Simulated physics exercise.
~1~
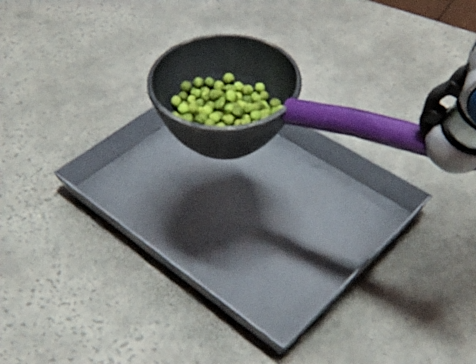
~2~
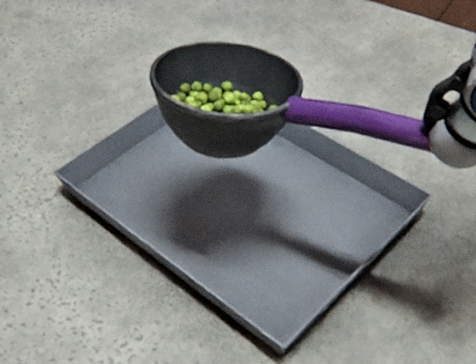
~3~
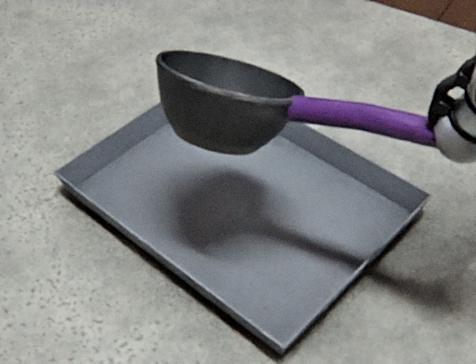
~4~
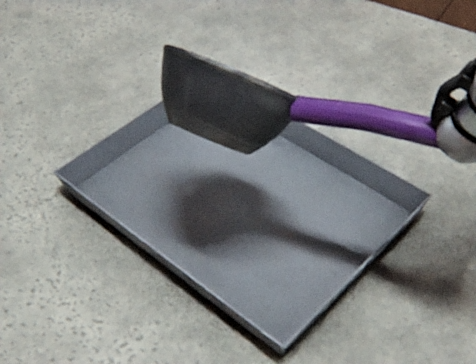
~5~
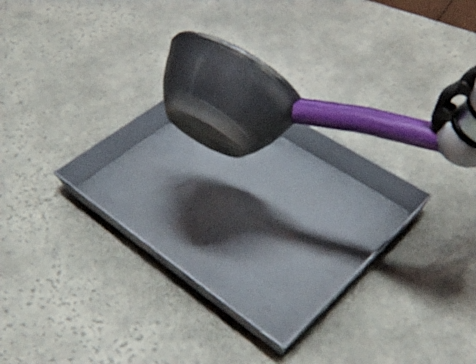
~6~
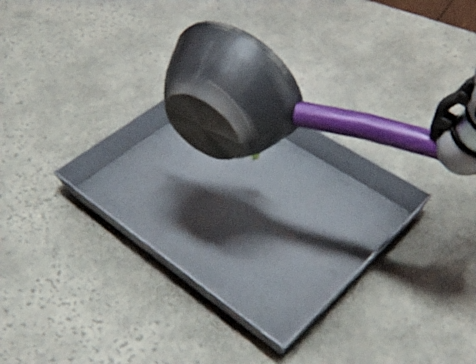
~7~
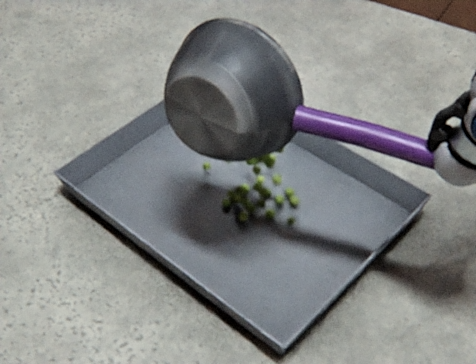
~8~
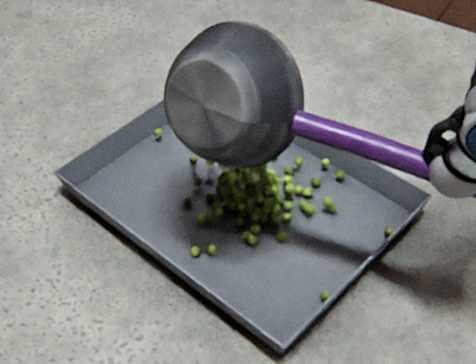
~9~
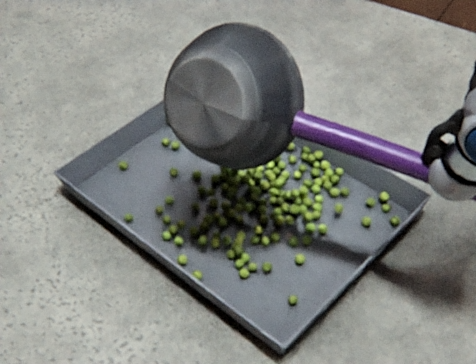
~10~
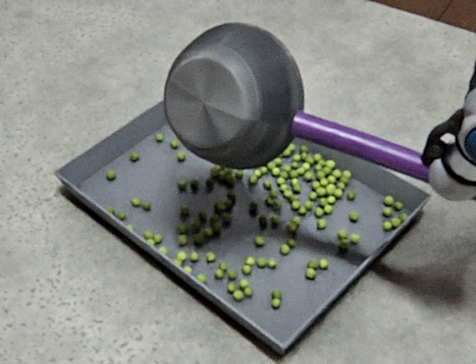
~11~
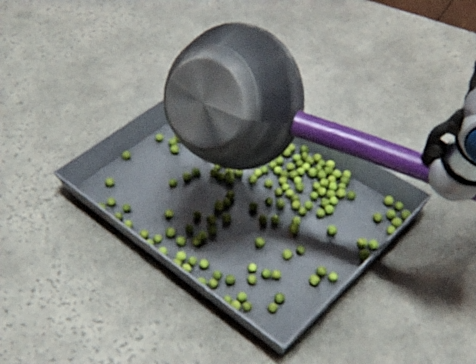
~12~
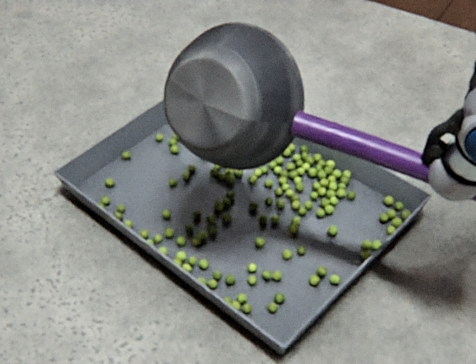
Green peas tumbling from a dark, purple-handled ladle as a robotic gripper turns it over, scattering and settling across a grey tray.
